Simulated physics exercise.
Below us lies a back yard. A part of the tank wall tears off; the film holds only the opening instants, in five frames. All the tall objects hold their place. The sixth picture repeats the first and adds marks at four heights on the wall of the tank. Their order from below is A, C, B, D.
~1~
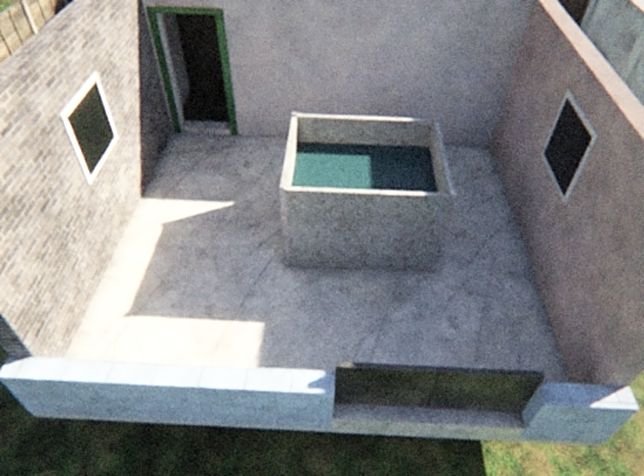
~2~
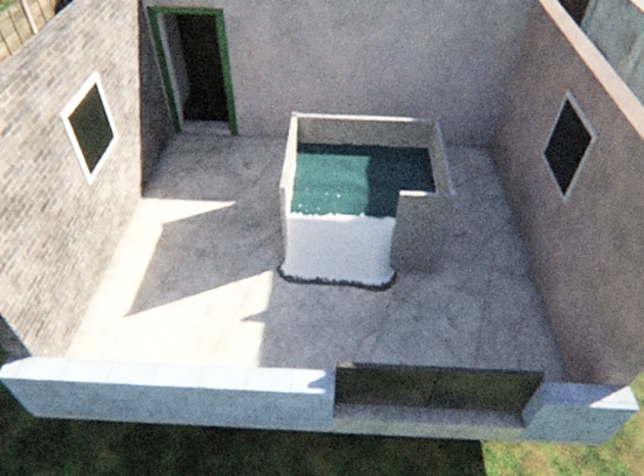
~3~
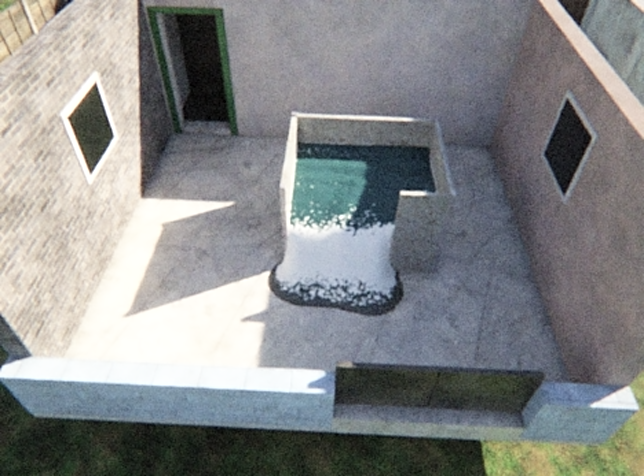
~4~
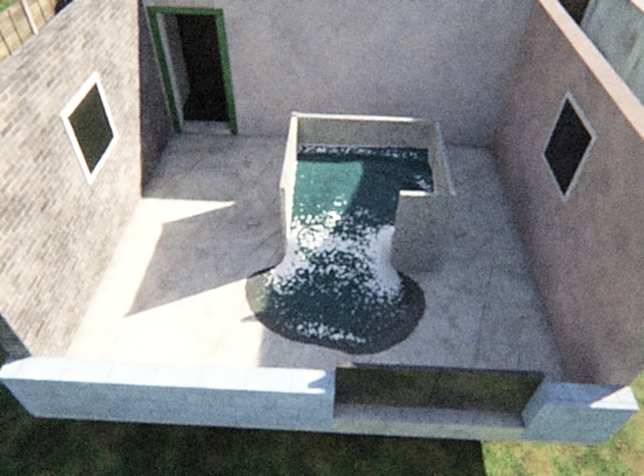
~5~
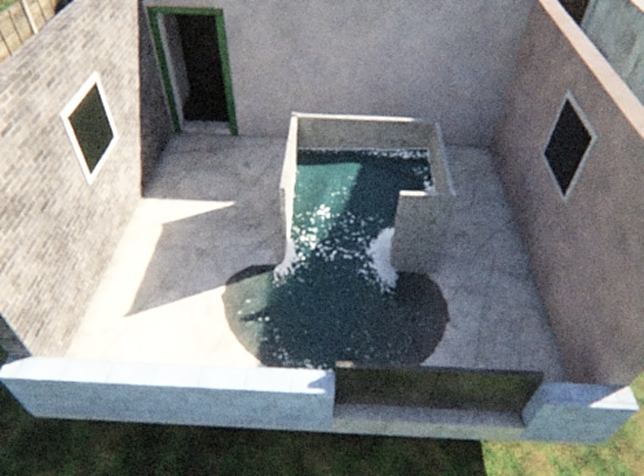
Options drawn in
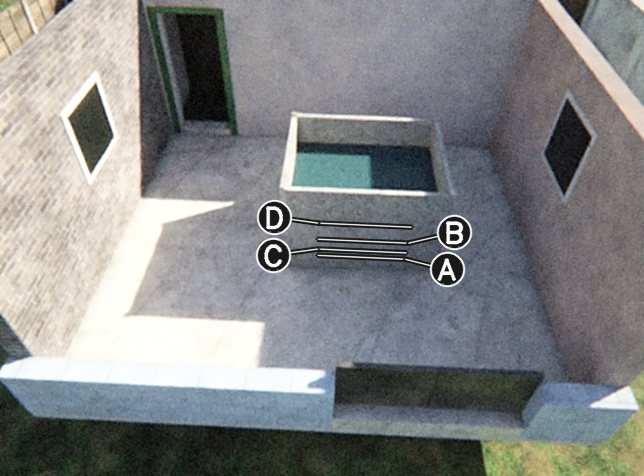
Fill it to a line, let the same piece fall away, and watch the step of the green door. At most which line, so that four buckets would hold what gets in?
B is the one.
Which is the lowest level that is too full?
That would be D.
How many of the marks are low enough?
Three of the four.
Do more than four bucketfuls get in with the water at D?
Yes.
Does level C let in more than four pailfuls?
No, that is safe.
In white, A at (361, 257); B at (363, 241); C at (362, 250); D at (364, 225); from the bottom up A, C, B, D.
Choosing A, nothing gets over.
Choosing B, a splash gets over, under a bucket.
Choosing C, nothing gets over.
Choosing D, about 7 bucketfuls get in.
